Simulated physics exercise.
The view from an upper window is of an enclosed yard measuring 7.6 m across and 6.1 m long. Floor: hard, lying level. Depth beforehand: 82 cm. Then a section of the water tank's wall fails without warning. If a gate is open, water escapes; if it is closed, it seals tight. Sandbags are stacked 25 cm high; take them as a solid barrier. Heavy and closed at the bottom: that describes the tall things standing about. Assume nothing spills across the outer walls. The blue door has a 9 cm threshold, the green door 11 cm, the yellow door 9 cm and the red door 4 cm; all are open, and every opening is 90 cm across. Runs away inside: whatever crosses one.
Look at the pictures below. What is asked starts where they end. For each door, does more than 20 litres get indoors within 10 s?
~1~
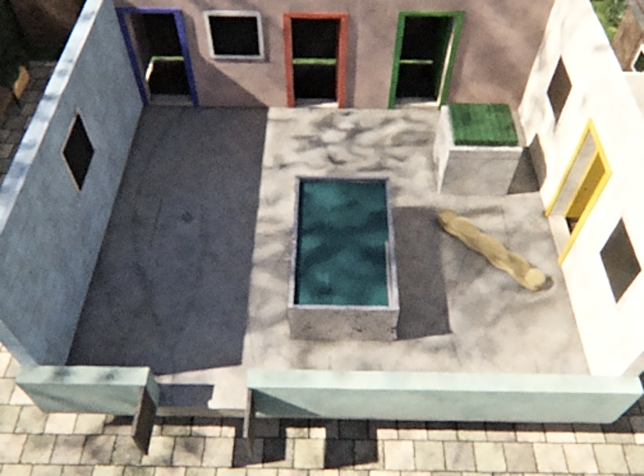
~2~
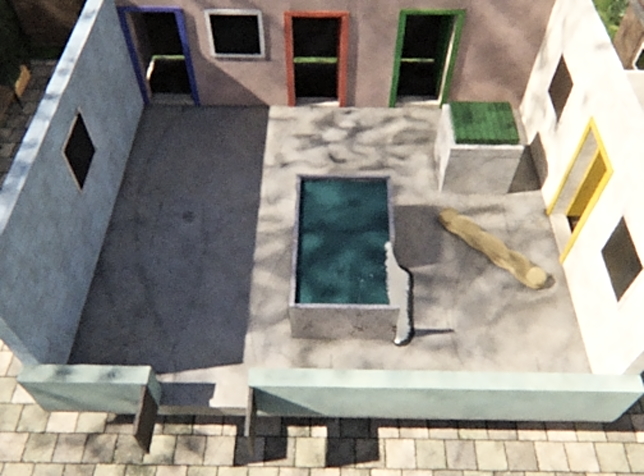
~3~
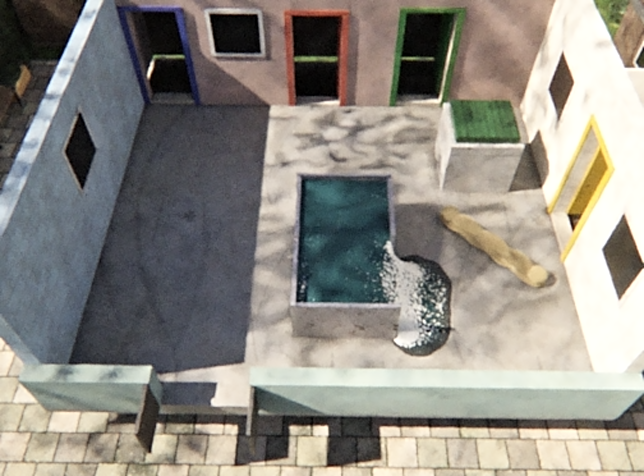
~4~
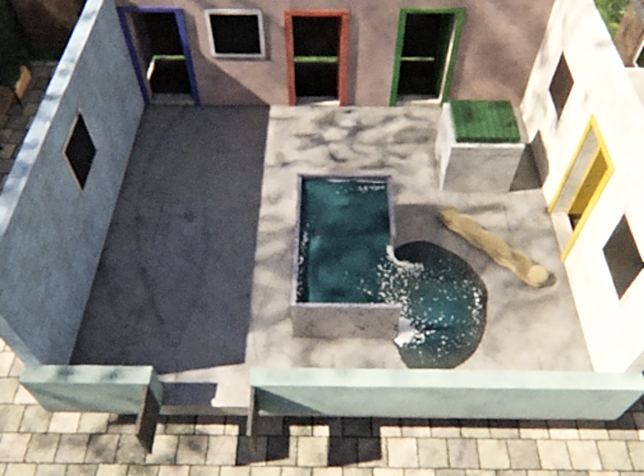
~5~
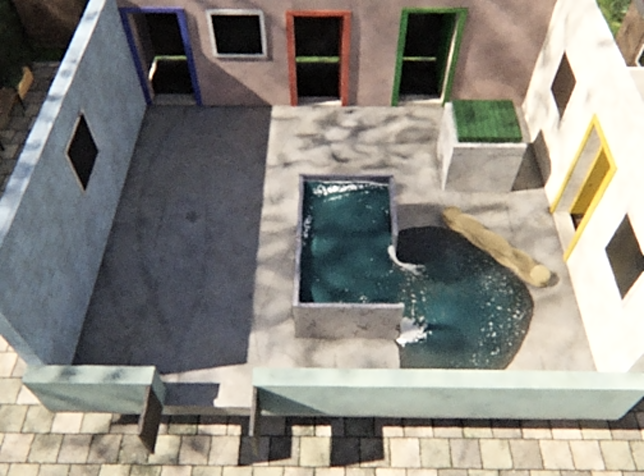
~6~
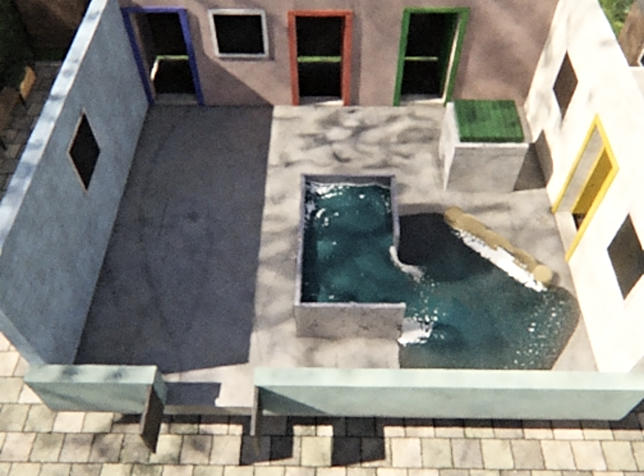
Door by door: Blue door - no; green door - no; yellow door - no; red door - yes.
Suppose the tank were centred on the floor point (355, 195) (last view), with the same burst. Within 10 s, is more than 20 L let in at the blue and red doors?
Result - blue door does not exceed it, red door does not exceed it.
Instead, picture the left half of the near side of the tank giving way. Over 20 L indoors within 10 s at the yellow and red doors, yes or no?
At yellow the amount is beneath the mark, while at red it is beneath the mark.
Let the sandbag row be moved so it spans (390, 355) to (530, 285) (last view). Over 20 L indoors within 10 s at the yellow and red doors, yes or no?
Well, the yellow one ends up more than allowed and the red one ends up within bounds.
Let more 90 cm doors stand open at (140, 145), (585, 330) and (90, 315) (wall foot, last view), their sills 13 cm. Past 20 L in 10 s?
Check each in turn: The first fails, the second succeeds, the third fails.
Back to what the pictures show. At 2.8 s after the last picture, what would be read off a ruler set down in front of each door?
In centimetres, the blue door has 0, the green door 0, the yellow door 8 and the red door 0.
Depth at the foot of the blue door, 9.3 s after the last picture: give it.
About 8.5 cm deep.
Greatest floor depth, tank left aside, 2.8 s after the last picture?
Depth: Approx. 32 cm.
Then, 0.7 s after the last picture water covers 20 % of the floor and is deepest (63 cm) near (591, 394); blue door not reached, green door not reached, yellow door 2 cm at the sill, 0 L in, red door not reached.
Then, 1.5 s after the last picture water covers 25 % of the floor and is deepest (50 cm) near (604, 394); blue door not reached, green door not reached, yellow door 8 cm at the sill, 0 L in, red door not reached.
Then, 2.8 s after the last picture water covers 35 % of the floor and is deepest (32 cm) near (501, 267); blue door not reached, green door not reached, yellow door 8 cm at the sill, 2 L in, red door not reached.
Then, 5.3 s after the last picture water covers 65 % of the floor and is deepest (20 cm) near (604, 394); blue door not reached, green door 3 cm at the sill, 0 L in, yellow door 5 cm at the sill, 2 L in, red door 9 cm at the sill, 15 L in.
Then, 9.3 s after the last picture water covers 90 % of the floor and is deepest (13 cm) near (515, 112); blue door 8 cm at the sill, 1 L in, green door 10 cm at the sill, 4 L in, yellow door 6 cm at the sill, 3 L in, red door 7 cm at the sill, 47 L in.
